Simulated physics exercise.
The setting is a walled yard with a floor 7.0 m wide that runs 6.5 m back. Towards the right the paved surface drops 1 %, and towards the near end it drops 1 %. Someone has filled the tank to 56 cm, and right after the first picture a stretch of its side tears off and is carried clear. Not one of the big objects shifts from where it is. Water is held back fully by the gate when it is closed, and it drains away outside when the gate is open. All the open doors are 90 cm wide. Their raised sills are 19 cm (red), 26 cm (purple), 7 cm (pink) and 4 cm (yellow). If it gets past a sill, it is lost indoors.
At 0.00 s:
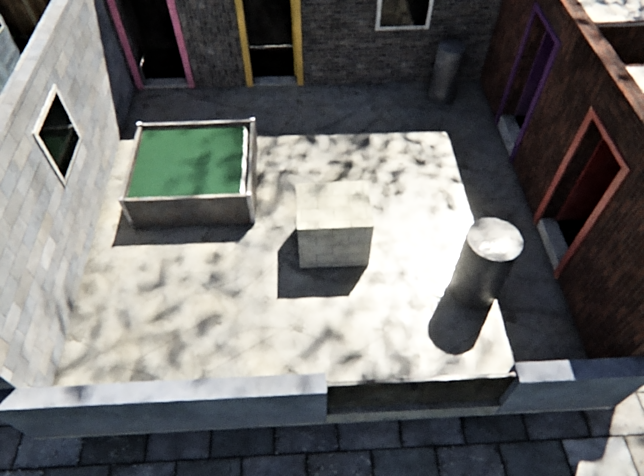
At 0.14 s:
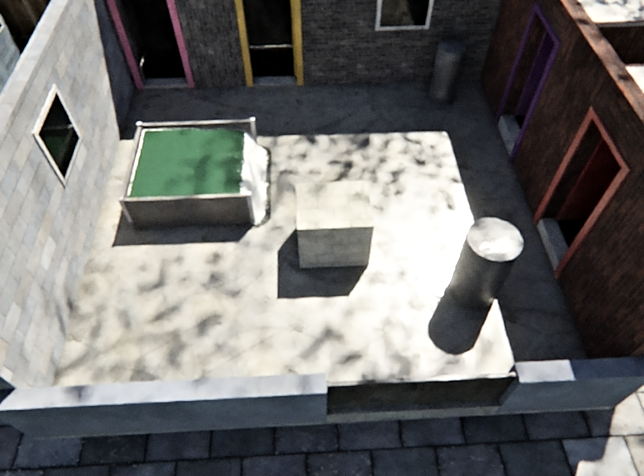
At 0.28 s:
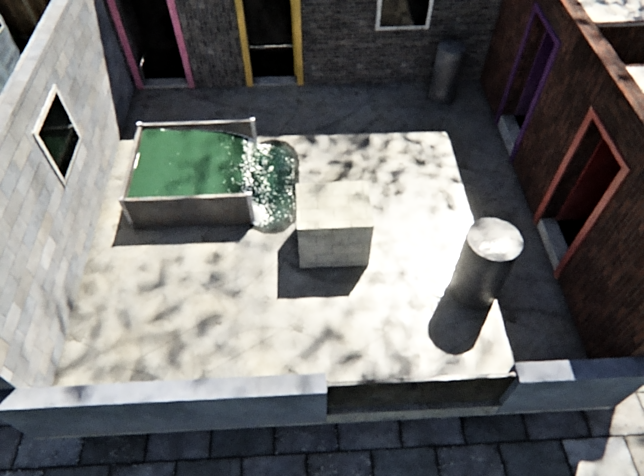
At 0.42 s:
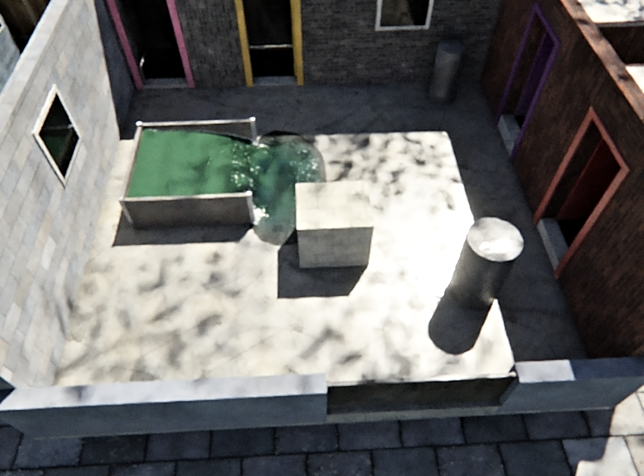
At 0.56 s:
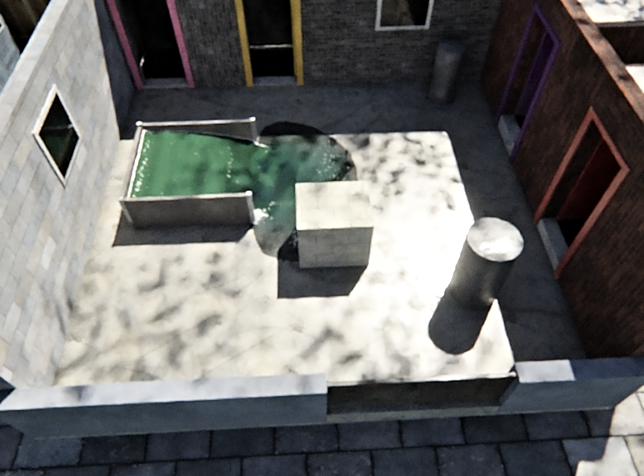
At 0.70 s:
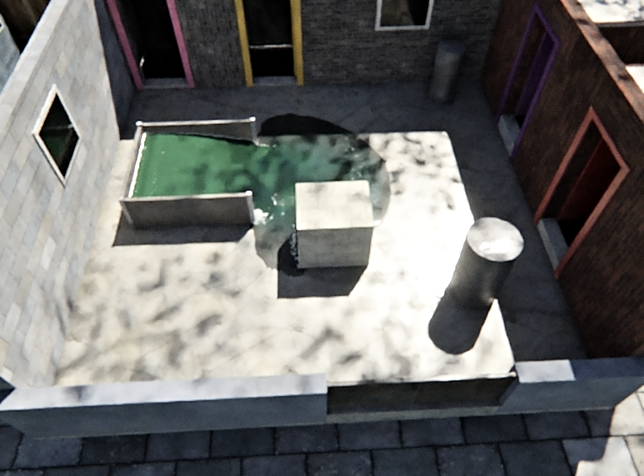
Green water burst out of the right side of a low tank in a sunlit walled yard, then spread across the pale floor and around the block in the middle, while the block stayed put.
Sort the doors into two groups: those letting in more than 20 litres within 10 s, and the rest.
The red door goes with the rest; the purple door goes with the rest; the pink door goes with the rest; the yellow door goes with the rest.
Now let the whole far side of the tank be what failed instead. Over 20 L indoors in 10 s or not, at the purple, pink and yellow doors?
The purple door comes out less than that, the pink door more than that and the yellow door more than that.
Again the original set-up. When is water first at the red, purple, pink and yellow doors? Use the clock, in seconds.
Arrival times - red: 1.8 s; purple: 1.6 s; pink: Not in the 10 s; yellow: 6.0 s.
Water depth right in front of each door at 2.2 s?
Depths in centimetres - red: 16, purple: 21, pink: 0, yellow: 0.
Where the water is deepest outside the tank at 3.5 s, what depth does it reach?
About 26 cm at most.
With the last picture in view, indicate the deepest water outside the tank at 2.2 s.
Near (521, 188).
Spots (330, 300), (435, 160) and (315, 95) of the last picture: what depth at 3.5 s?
Spot by spot: Some 0, 4, then 1 cm.
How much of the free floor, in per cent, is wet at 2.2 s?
Some 45 per cent of it.
After 1.4 s water covers 30 % of the floor and is deepest (22 cm) near (267, 196); red door not reached, purple door not reached, pink door not reached, yellow door not reached.
After 2.2 s water covers 45 % of the floor and is deepest (27 cm) near (521, 188); red door 16 cm at the sill, 0 L in, purple door 21 cm at the sill, 0 L in, pink door not reached, yellow door not reached.
After 3.5 s water covers 50 % of the floor and is deepest (26 cm) near (483, 89); red door 14 cm at the sill, 0 L in, purple door 18 cm at the sill, 0 L in, pink door not reached, yellow door not reached.
After 6.0 s water covers 60 % of the floor and is deepest (16 cm) near (597, 382); red door 8 cm at the sill, 1 L in, purple door 10 cm at the sill, 0 L in, pink door not reached, yellow door not reached.
After 10.0 s water covers 90 % of the floor and is deepest (12 cm) near (597, 382); red door 7 cm at the sill, 1 L in, purple door 4 cm at the sill, 0 L in, pink door not reached, yellow door 2 cm at the sill, 0 L in.
